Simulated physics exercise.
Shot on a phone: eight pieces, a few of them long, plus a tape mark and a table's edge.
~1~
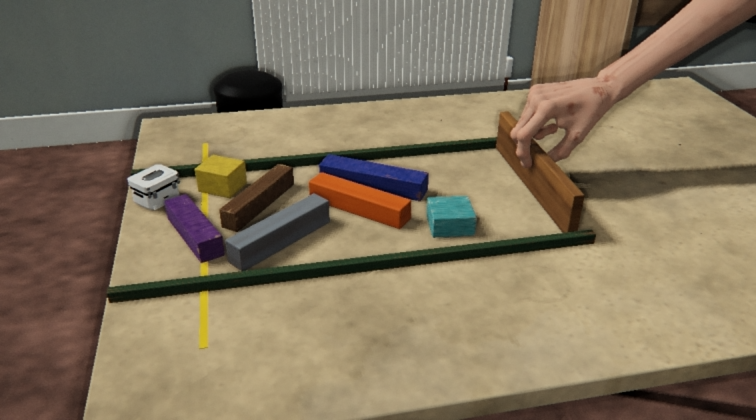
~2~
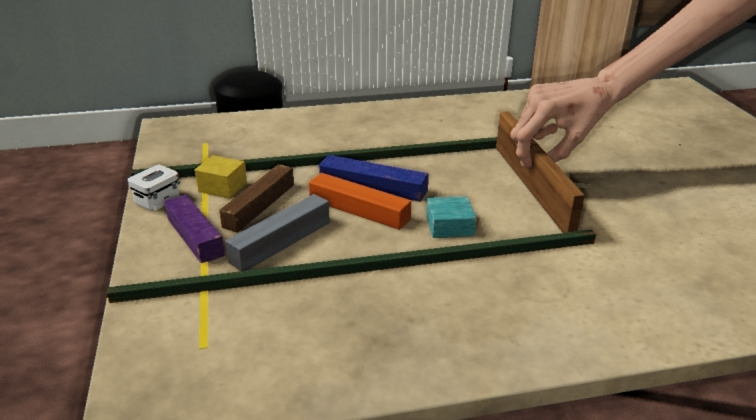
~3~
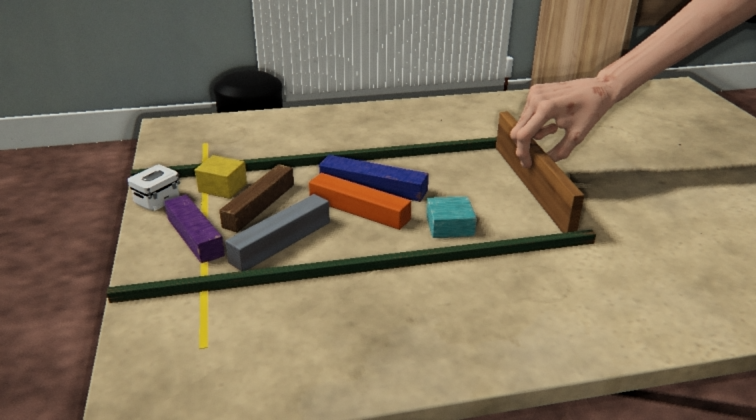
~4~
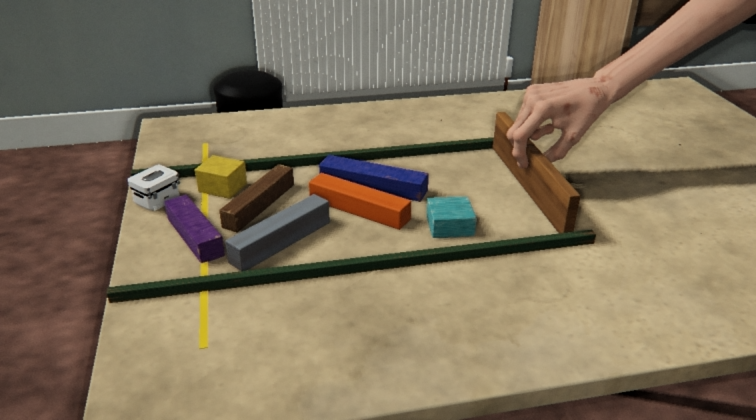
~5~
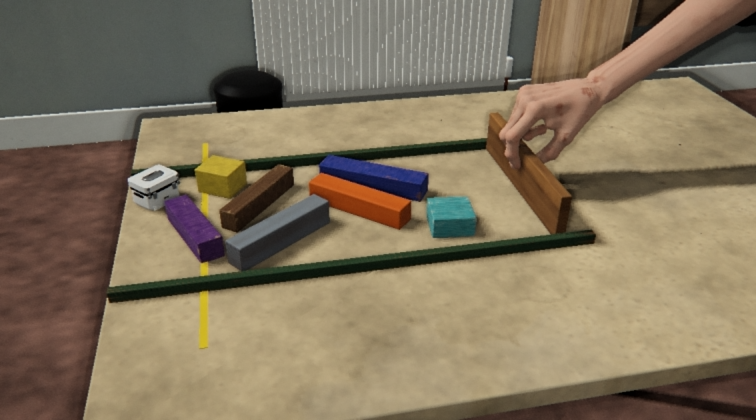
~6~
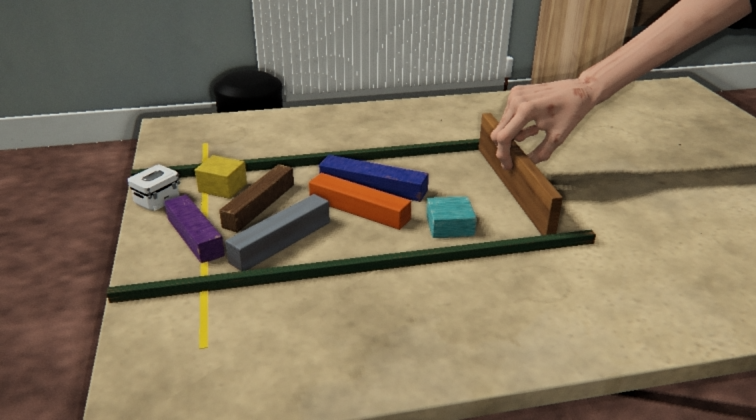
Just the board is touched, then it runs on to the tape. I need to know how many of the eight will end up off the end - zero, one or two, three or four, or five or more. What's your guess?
I expect three or else four of them will drop off.
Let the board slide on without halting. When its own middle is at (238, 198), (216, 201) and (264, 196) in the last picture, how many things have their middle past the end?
Past the end: 2, 3 and 1.
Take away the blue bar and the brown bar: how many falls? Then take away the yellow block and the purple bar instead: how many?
In order, the numbers are 1 and 2.
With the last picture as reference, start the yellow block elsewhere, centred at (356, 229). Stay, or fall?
Placed there, it does not drop.
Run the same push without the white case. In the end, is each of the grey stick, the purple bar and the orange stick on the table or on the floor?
Note: Grey stick is on by the end; purple bar is off by the end; orange stick is on by the end.
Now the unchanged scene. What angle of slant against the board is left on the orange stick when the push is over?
About 40° out of line.
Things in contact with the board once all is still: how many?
Number in contact with it: 3.
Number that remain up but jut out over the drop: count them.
Looks like 3 of them.
A little later, none off yet; white case at rest near (155, 188); purple bar at rest near (194, 228); yellow block at rest near (222, 177).
When it is over, the number that fall off is three or four; down, brown bar, yellow block, purple bar and white case.
